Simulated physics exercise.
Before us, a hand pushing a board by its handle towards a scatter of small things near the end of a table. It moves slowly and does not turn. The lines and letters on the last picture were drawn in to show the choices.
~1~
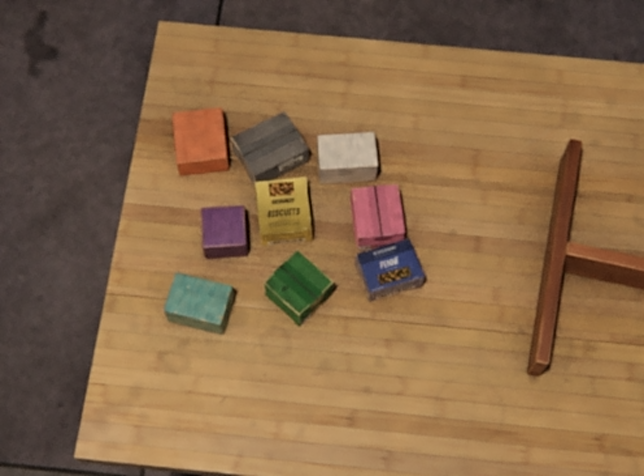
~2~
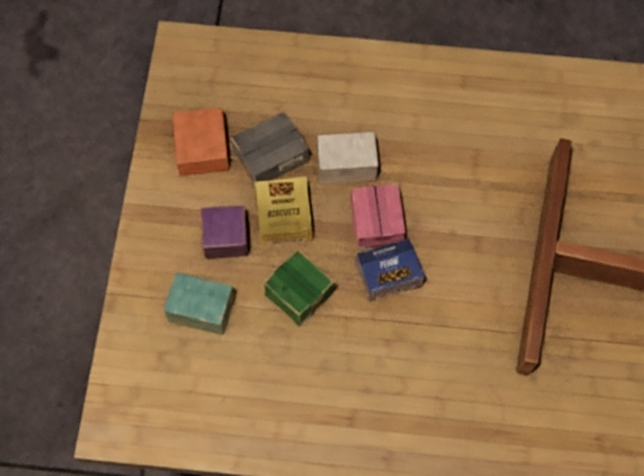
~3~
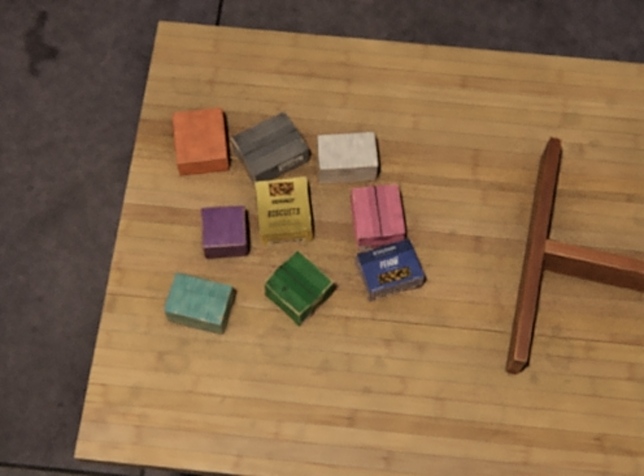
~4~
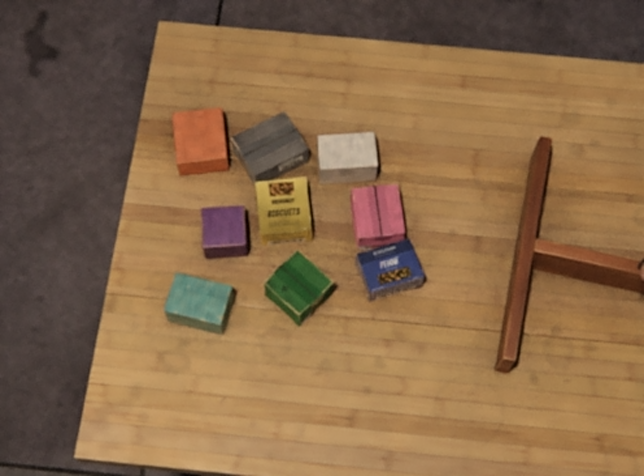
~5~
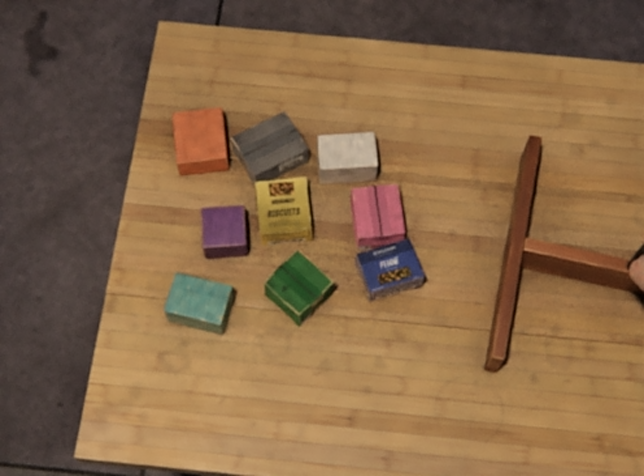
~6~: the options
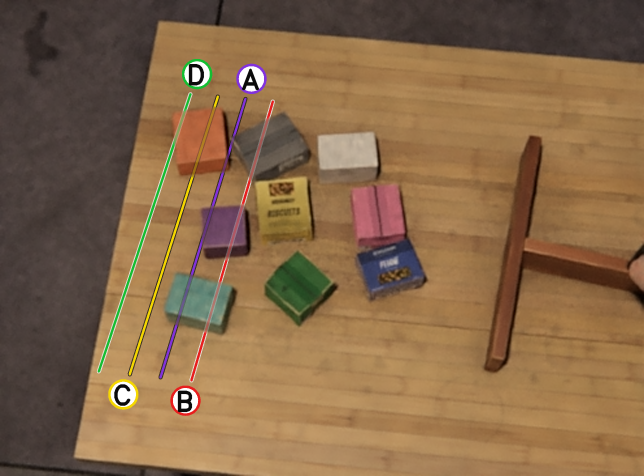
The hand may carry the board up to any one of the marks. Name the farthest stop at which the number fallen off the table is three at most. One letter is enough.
It should halt at A.
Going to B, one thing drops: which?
It is the orange block.
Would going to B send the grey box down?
No.
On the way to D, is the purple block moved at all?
Yes.
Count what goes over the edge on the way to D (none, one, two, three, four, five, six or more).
Six or more.
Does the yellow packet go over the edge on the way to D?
Yes.
On the marked copy, A at (205, 230); B at (234, 233); C at (176, 227); D at (147, 224).
Taking A. A third of the way, board (405, 231); blue box (358, 261); pink box (374, 214).
Two thirds of the way, board (293, 221); orange block (158, 142); purple block (158, 223).
When it is over, board (207, 213); orange block over the edge; turquoise block over the edge; two fallen.
As for the rest, B is within the limit but short; C drops five; D drops seven.
